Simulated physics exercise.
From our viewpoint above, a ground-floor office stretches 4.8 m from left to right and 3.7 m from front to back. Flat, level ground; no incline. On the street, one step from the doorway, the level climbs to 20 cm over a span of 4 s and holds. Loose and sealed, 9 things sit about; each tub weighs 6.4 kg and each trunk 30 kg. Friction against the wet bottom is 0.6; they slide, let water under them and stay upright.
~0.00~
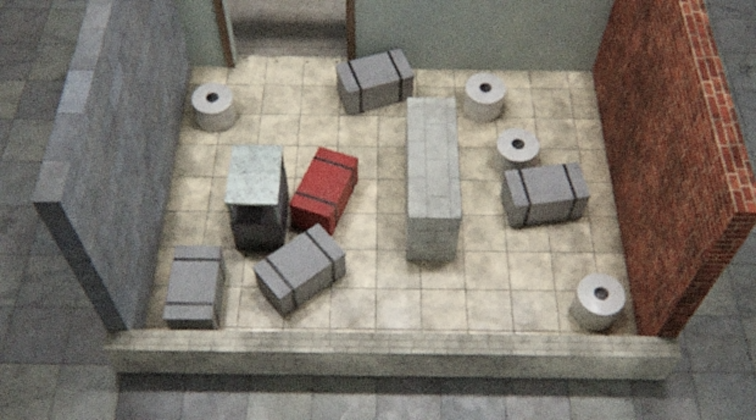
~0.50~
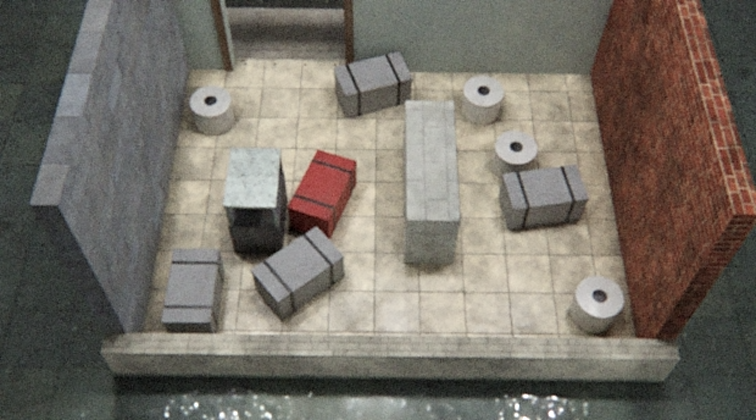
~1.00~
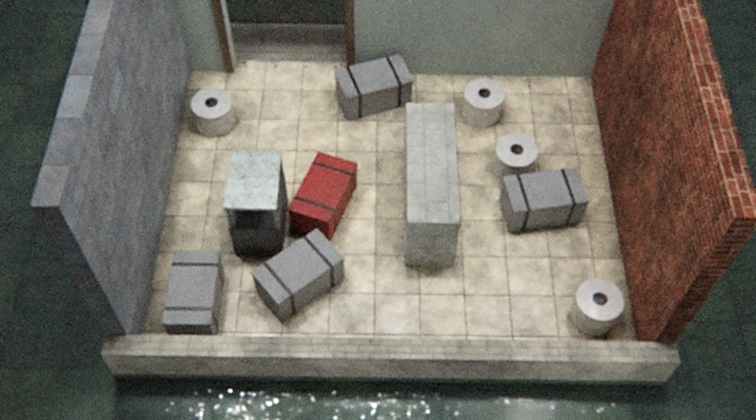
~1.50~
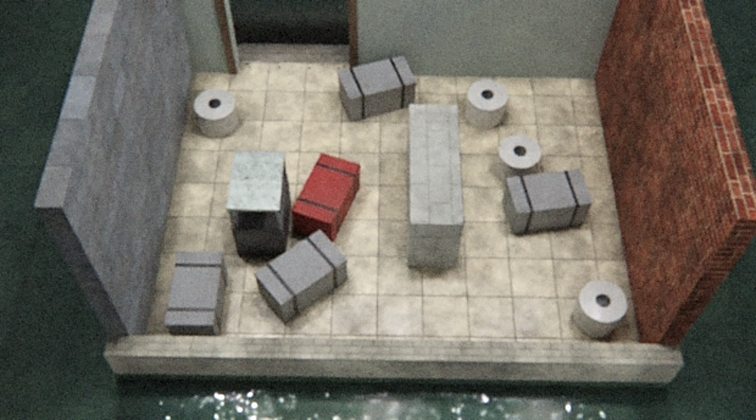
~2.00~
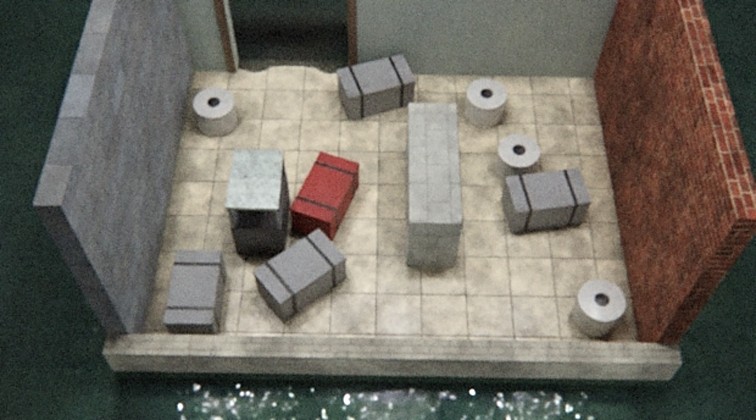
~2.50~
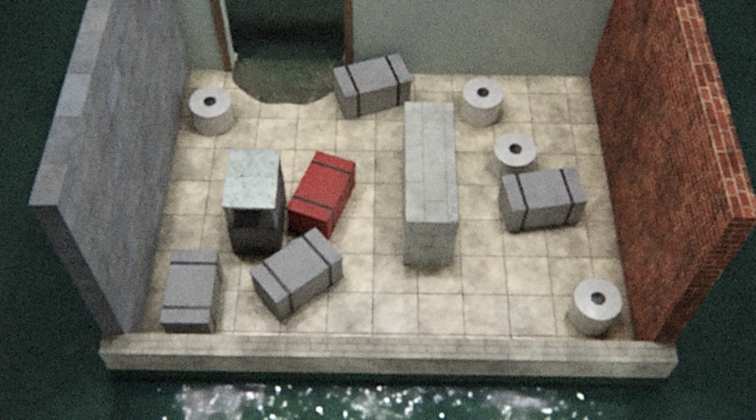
A roofless office with a pale tiled floor, a grey wall at left and a red brick wall at right is seen from above. A red trunk lies left of centre among grey strapped trunks, pale rolls, a pale-topped dark cabinet and a long pale block. Dark water covers the ground outside, then spreads in through the back doorway; the objects stay put while the view jitters slightly.
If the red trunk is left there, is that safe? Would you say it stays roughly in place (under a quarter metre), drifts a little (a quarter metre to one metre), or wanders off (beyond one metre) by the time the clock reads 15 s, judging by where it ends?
I would say it wanders off.
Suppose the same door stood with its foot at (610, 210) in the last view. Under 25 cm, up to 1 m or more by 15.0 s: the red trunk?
Well, the red trunk shifts somewhat in that setup.
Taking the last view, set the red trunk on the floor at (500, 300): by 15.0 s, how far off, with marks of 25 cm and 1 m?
Answer: It covers a big distance.
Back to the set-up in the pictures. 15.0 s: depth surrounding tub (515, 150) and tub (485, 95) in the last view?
Depth approx. 8 cm / 9 cm.
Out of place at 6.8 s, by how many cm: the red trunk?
It is about 100 cm out of place by then.
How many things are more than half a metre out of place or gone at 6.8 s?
2.
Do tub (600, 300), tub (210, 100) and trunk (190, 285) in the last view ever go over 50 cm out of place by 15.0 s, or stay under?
Well, in sequence it's farther, farther, farther.
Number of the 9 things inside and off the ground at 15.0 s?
I get 8.
After 3.5 s the red trunk is near (322, 185), 0.0 m from its start, aground; 0 afloat.
After 6.8 s the red trunk is near (382, 246), 1.0 m from its start, aground; 2 afloat.
After 11.0 s the red trunk is near (504, 281), 2.1 m from its start, aground; 5 afloat.
After 15.0 s the red trunk is near (577, 209), 2.6 m from its start, afloat; 8 afloat.
